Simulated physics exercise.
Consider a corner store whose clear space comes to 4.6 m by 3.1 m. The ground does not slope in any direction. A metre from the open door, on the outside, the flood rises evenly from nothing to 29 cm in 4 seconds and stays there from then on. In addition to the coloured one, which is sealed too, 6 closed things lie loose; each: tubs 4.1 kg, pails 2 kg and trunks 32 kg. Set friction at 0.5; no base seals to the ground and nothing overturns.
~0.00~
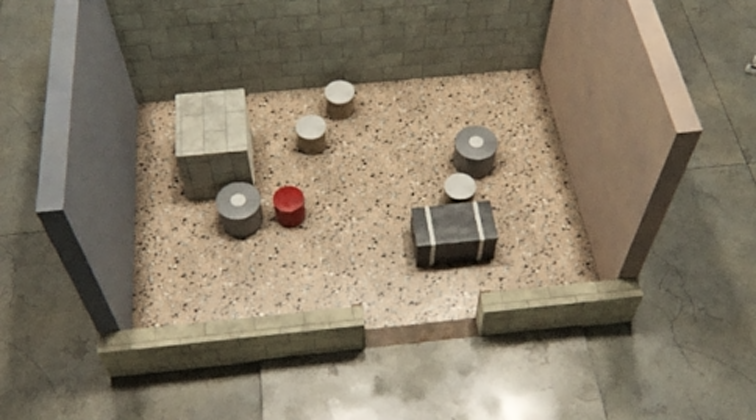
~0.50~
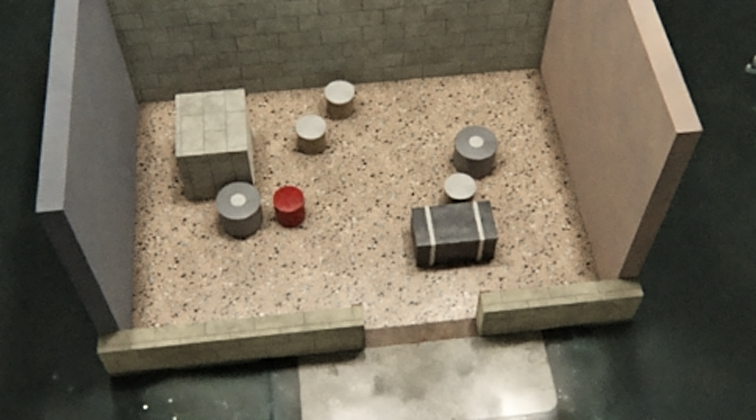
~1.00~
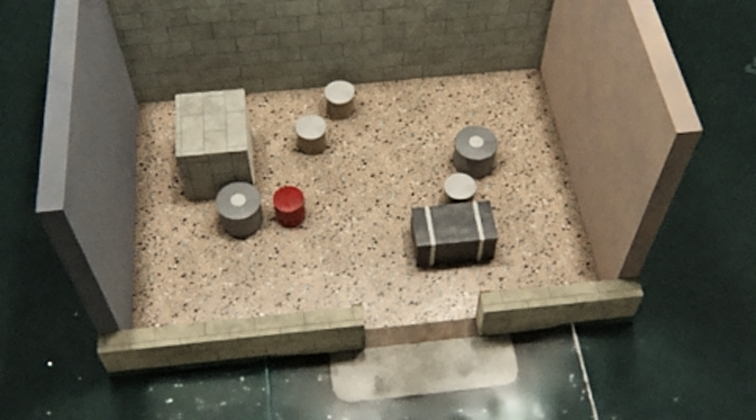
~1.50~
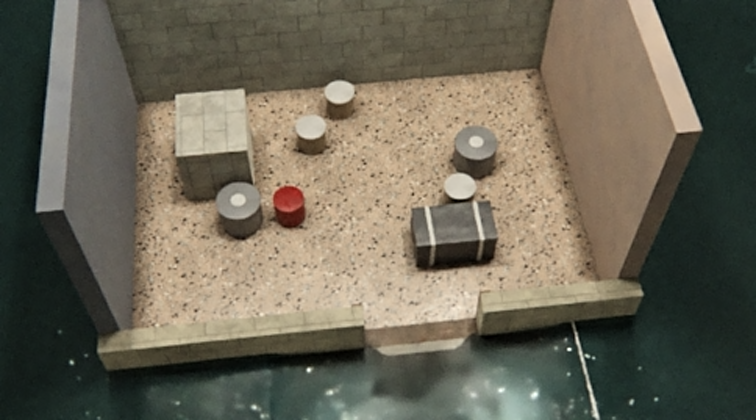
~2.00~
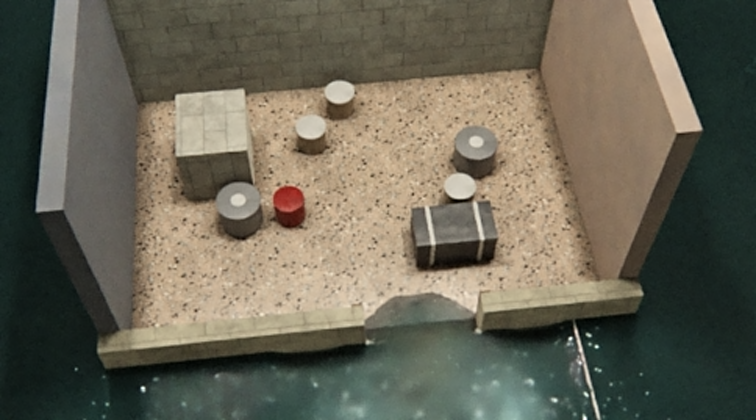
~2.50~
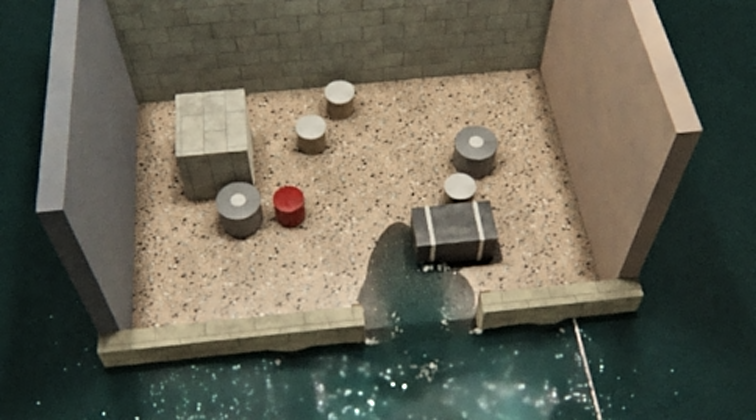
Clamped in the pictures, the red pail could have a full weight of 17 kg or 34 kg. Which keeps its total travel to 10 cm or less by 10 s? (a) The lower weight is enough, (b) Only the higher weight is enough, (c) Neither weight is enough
a.
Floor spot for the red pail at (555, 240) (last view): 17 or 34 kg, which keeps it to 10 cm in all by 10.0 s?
Result: Both pass.
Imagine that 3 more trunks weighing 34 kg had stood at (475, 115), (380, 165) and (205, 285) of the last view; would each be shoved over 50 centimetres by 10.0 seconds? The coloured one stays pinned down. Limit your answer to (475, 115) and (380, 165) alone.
First one: Inside the limit; second one: Beyond the limit.
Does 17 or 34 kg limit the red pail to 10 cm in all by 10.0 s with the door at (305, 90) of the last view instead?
There just the heavier succeeds.
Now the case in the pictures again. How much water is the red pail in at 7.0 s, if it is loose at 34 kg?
Something like 6 centimetres.
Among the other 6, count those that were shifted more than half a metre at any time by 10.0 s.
That comes to 5.
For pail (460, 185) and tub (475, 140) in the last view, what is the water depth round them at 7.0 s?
Roughly 15 and 18 cm.
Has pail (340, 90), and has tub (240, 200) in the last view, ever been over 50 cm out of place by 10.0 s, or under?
In sequence, exceeded; not exceeded.
After 3.5 s the red pail would be 0 cm from its start with 17 kg and 0 cm from its start with 34 kg; 2 cm of water round it then.
After 4.5 s the red pail would be 0 cm from its start with 17 kg and 0 cm from its start with 34 kg; 5 cm of water round it then.
After 7.0 s the red pail would be 0 cm from its start with 17 kg and 0 cm from its start with 34 kg; 6 cm of water round it then.
After 10.0 s the red pail would be 0 cm from its start with 17 kg and 0 cm from its start with 34 kg; 9 cm of water round it then.
